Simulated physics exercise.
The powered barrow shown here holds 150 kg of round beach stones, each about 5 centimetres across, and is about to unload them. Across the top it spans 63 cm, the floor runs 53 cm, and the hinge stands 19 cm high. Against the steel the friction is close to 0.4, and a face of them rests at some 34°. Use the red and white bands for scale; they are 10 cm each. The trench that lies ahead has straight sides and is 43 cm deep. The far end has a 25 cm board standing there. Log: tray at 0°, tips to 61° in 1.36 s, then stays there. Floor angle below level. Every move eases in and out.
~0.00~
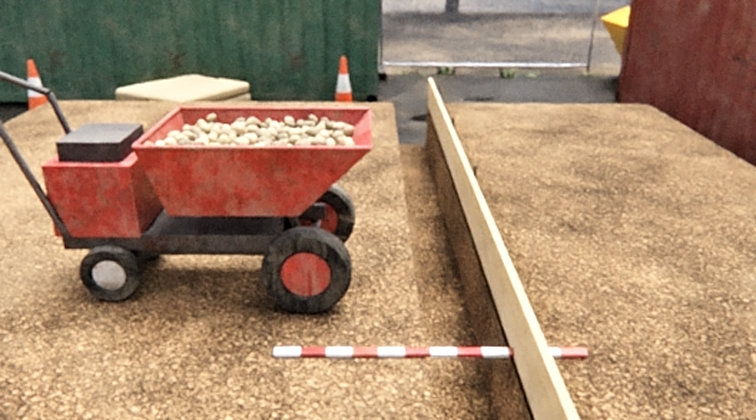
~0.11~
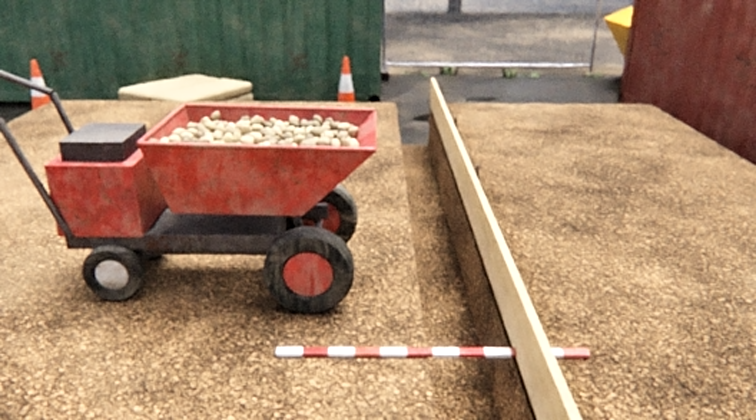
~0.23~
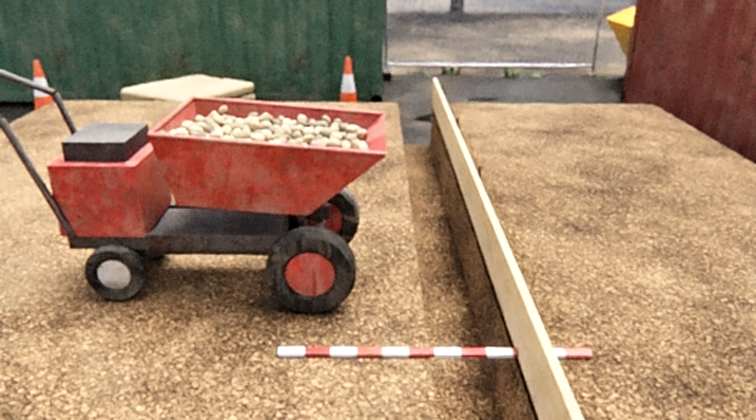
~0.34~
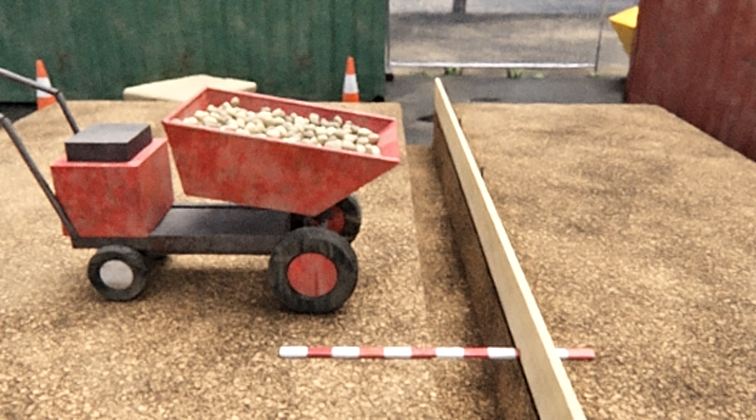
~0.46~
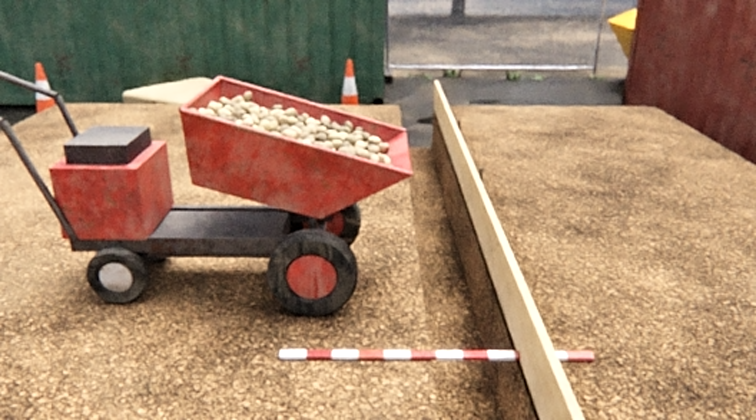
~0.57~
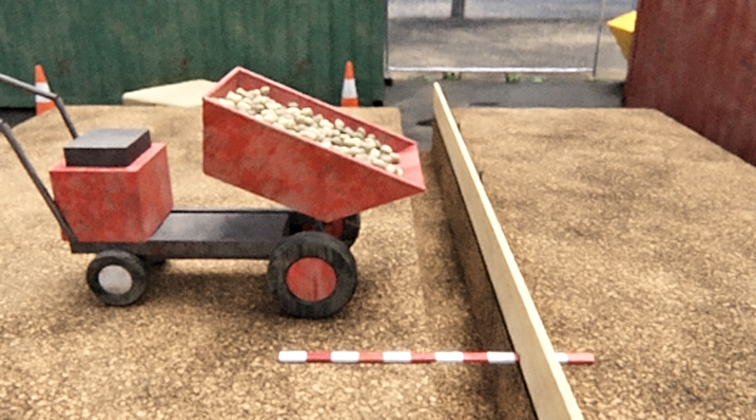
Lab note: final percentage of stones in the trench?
Approx. 94 %.
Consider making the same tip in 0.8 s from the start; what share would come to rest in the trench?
85 %.
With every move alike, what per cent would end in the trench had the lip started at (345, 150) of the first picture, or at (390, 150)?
First place roughly 100%, second roughly 75%.
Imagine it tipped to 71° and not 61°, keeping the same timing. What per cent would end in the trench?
About 100%.
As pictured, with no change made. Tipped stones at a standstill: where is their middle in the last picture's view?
Their centre sits close to (459, 343).
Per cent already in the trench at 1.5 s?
I'd put it near 35 per cent.
After 1.0 s the floor is at 51°; 100 % in the tray; the foremost stones are at (455, 228).
After 1.5 s the floor is at 61°; 63 % in the tray, 35 % in the trench, 2 % past the trench; the foremost stones are at (527, 245).
After 1.8 s the floor is at 61°; 30 % in the tray, 65 % in the trench, 6 % past the trench; the foremost stones are at (611, 282).
After 3.8 s the floor is at 61°; 0 % in the tray, 94 % in the trench, 6 % past the trench; the foremost stones are at (674, 304).
